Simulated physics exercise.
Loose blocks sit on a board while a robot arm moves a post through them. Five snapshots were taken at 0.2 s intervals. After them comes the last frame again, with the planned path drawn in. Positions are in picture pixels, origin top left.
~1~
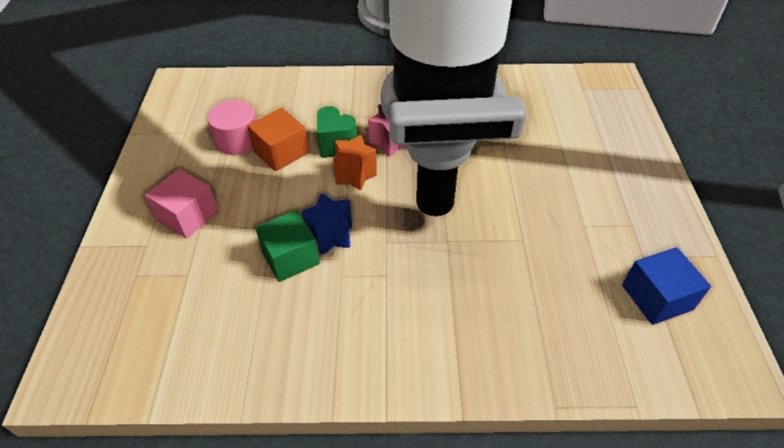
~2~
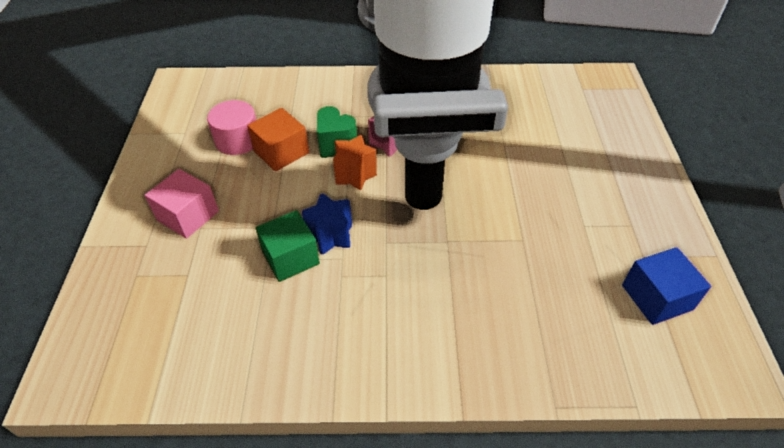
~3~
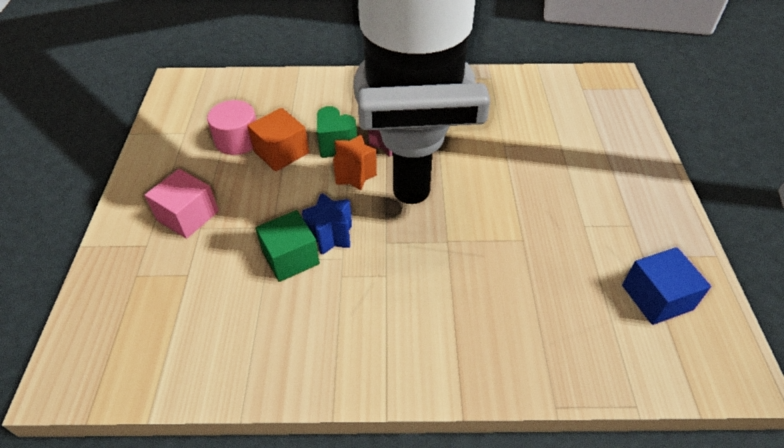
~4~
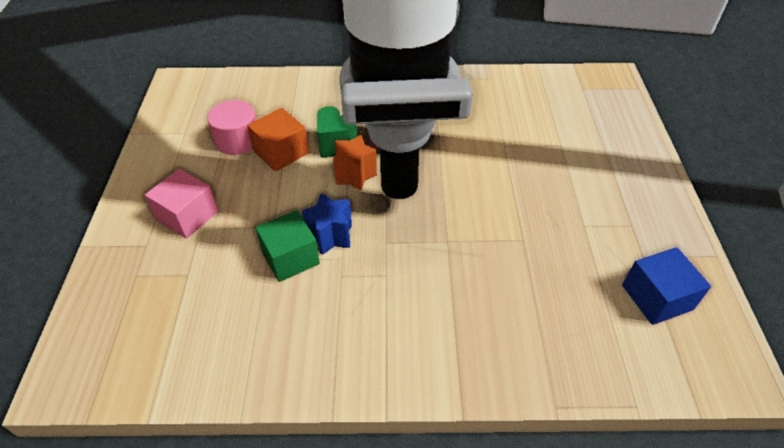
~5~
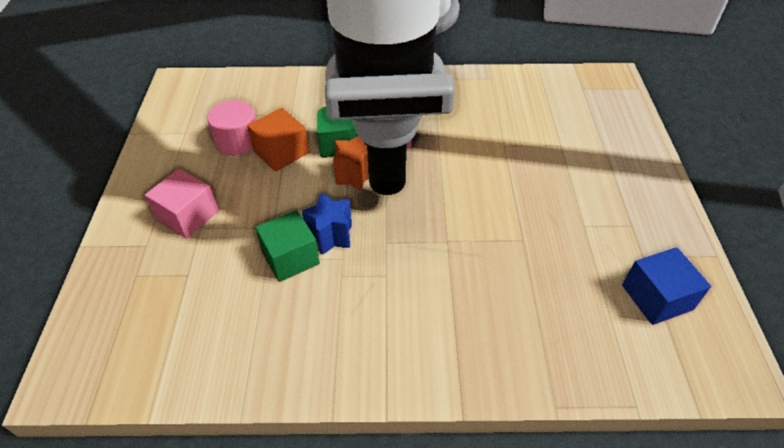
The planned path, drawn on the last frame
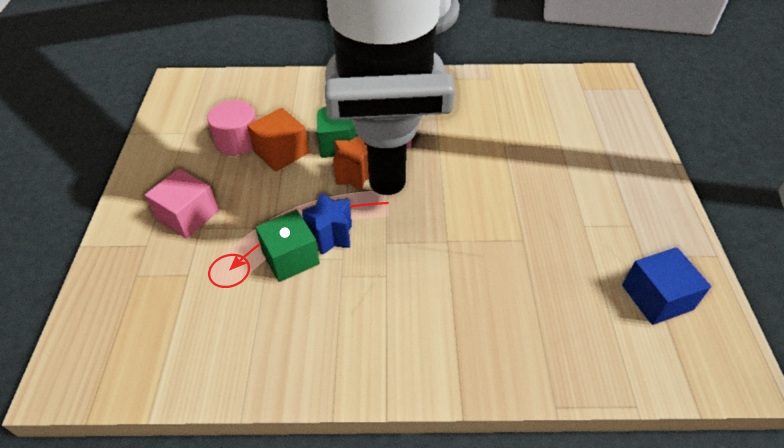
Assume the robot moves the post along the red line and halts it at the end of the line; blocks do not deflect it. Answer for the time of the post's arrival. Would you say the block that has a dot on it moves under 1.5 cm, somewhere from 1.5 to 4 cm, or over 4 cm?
Shift: 1.5 to 4 cm.
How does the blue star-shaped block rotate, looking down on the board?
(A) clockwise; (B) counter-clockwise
Correct choice: B.
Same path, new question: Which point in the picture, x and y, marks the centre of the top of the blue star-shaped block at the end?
In the picture, that point is around (307, 219).
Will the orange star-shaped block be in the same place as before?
I'd say yes.
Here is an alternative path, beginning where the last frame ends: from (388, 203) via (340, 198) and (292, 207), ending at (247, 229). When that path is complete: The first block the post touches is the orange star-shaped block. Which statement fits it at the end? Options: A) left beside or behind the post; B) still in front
A: Left beside or behind the post.
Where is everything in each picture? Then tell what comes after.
In the first frame, post's lower end at (435, 204); green square piece at (285, 233); blue star-shaped block at (327, 211); orange star-shaped block at (353, 149).
In the second frame, post at (423, 198); blocks still.
In the third frame, post at (412, 192); blocks still.
In the fourth frame, post at (400, 188); blocks still.
In the fifth frame, post at (387, 184); green square piece at (285, 233); blue star-shaped block at (327, 211); orange star-shaped block at (353, 149).
Drawn move, from (388, 203) through (330, 210) and (276, 233) to (229, 271); the dot is on the green square piece.
What follows on the original path. One third of the way, post at (326, 191); green square piece at (281, 237); blue star-shaped block at (322, 212), turned 20° anticlockwise.
Two thirds of the way, post at (270, 215); green square piece at (272, 248); blue star-shaped block at (307, 219), turned 75° anticlockwise.
At the end, post at (222, 252); green square piece at (268, 254), turned 20° anticlockwise; blue star-shaped block at (307, 219), turned 75° anticlockwise; orange star-shaped block still.
